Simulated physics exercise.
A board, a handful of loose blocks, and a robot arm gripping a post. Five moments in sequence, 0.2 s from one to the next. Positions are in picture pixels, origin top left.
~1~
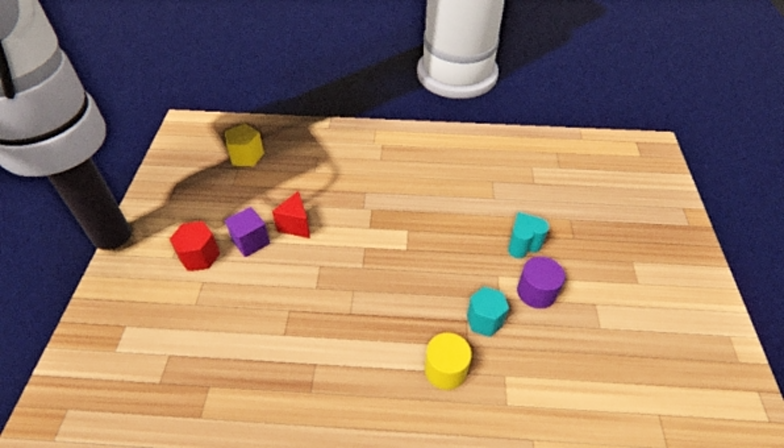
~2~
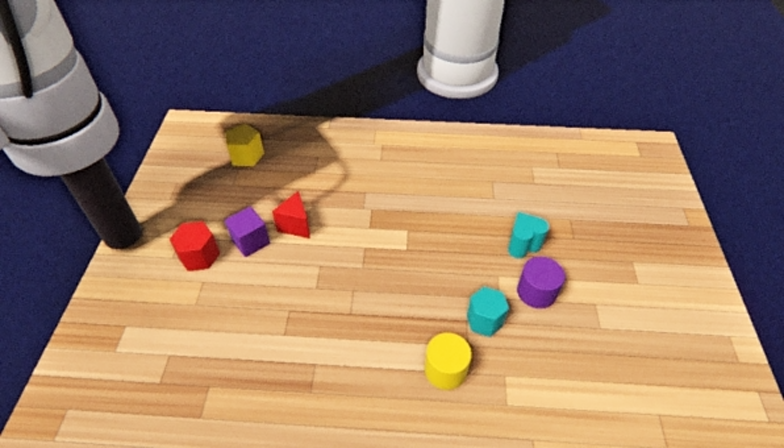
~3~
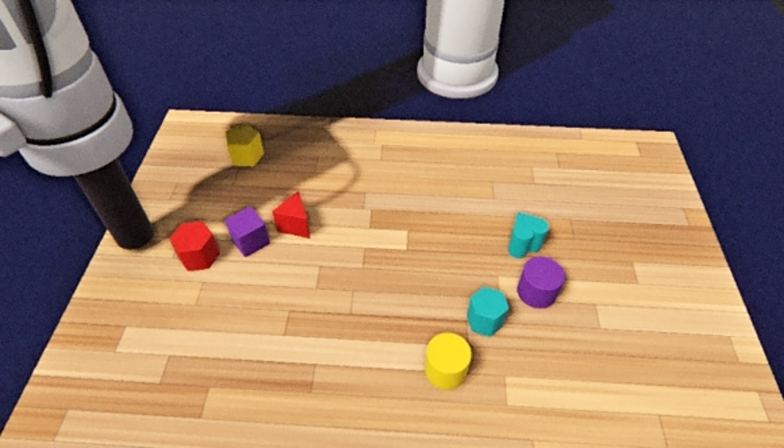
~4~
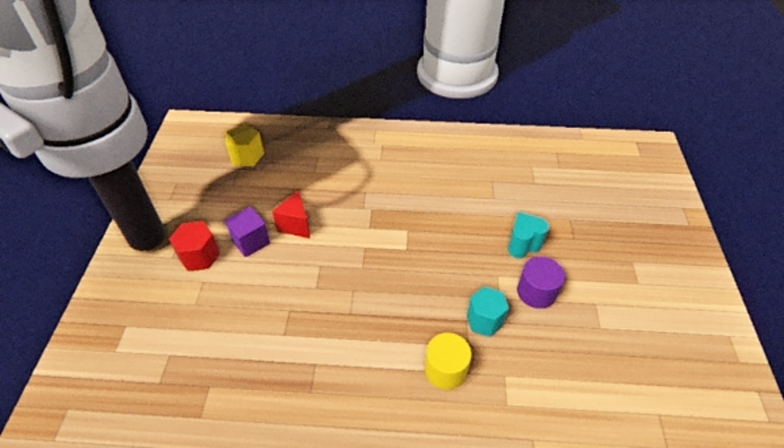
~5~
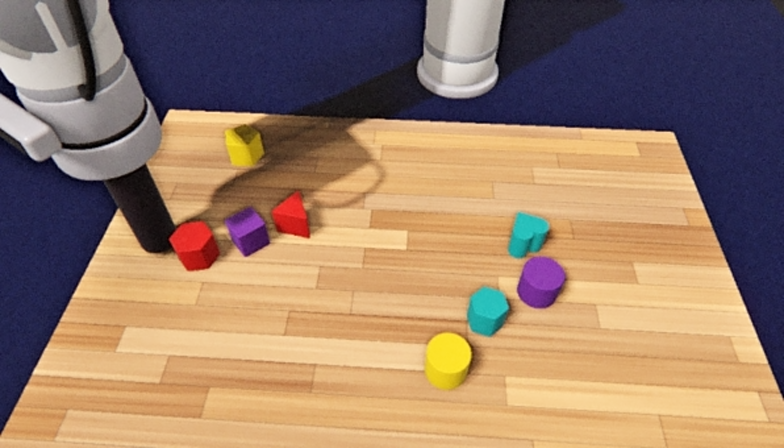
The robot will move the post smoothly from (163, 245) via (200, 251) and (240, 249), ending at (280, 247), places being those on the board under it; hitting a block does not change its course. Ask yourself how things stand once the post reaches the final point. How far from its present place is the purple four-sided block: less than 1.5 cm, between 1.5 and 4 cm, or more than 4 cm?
My prediction: Over 4 cm.
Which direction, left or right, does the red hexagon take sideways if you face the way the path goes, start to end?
Displaced right.
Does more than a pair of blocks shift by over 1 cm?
In short: Yes.
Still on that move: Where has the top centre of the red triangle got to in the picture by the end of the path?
It ends at (321, 188).
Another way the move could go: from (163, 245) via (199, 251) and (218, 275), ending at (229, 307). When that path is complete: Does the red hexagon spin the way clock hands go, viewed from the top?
Answer: No.
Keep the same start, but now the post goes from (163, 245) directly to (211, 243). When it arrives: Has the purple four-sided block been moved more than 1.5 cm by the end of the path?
No, that is not what happens.
On the path given first. One third of the way, post at (198, 245); red hexagon at (223, 243); purple four-sided block at (250, 221).
Two thirds of the way, post at (239, 243); red hexagon at (255, 252), turned 40° clockwise; purple four-sided block at (273, 217), turned 35° anticlockwise; red triangle at (301, 202).
At the end, post at (279, 241); red hexagon at (264, 258), turned 60° clockwise; purple four-sided block at (308, 209), turned 60° anticlockwise; red triangle at (321, 188), turned 25° anticlockwise.
